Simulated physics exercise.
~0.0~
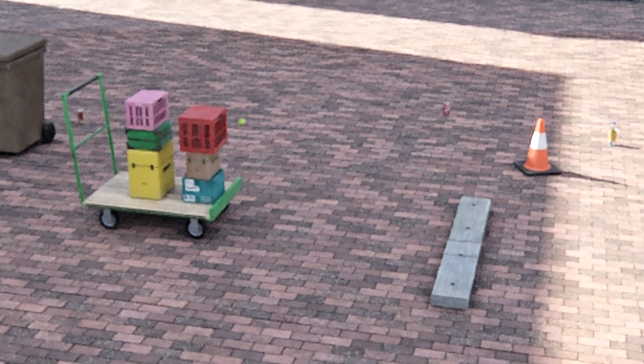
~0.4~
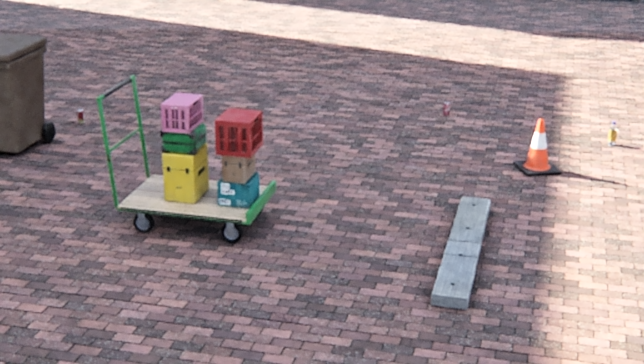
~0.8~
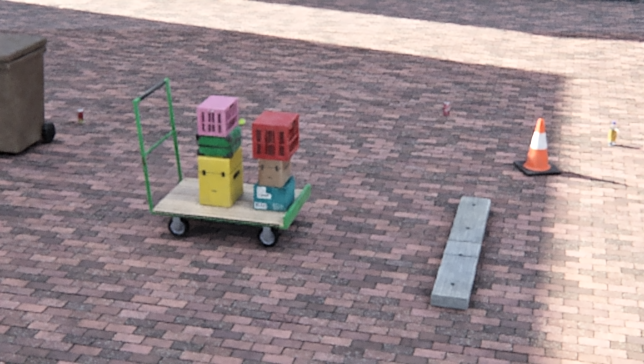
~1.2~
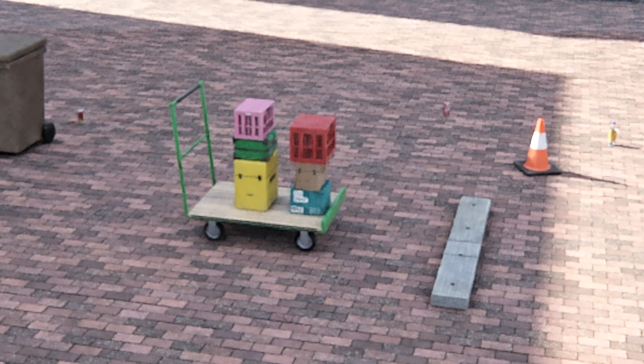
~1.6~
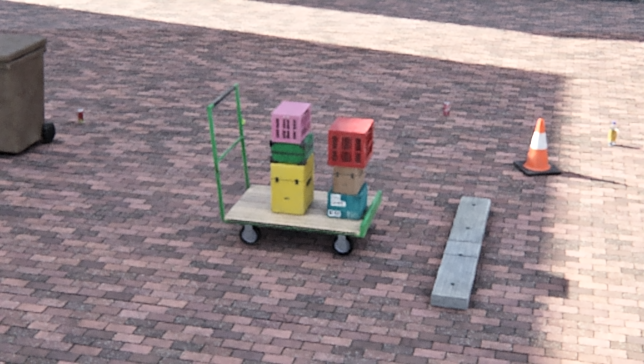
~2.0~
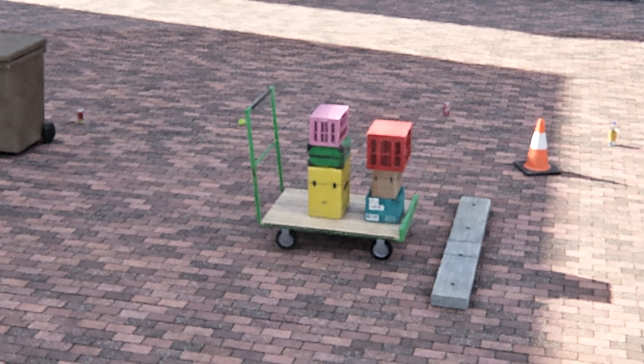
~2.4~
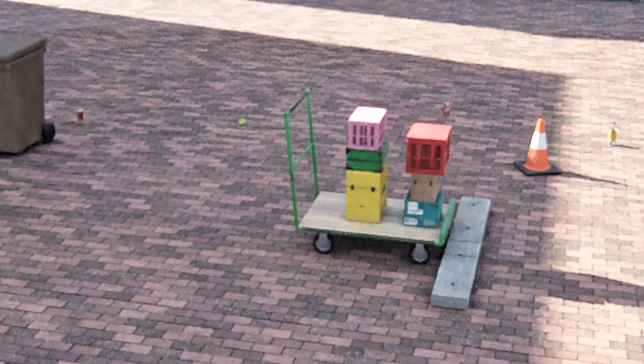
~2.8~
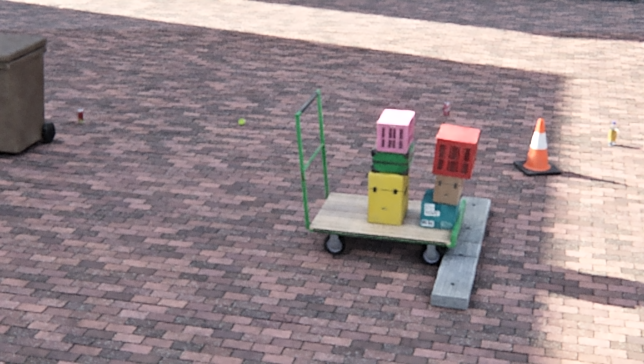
Green-framed trolley carrying stacked crates and boxes rolling right across brick paving and reaching a grey kerb, its load still aboard.
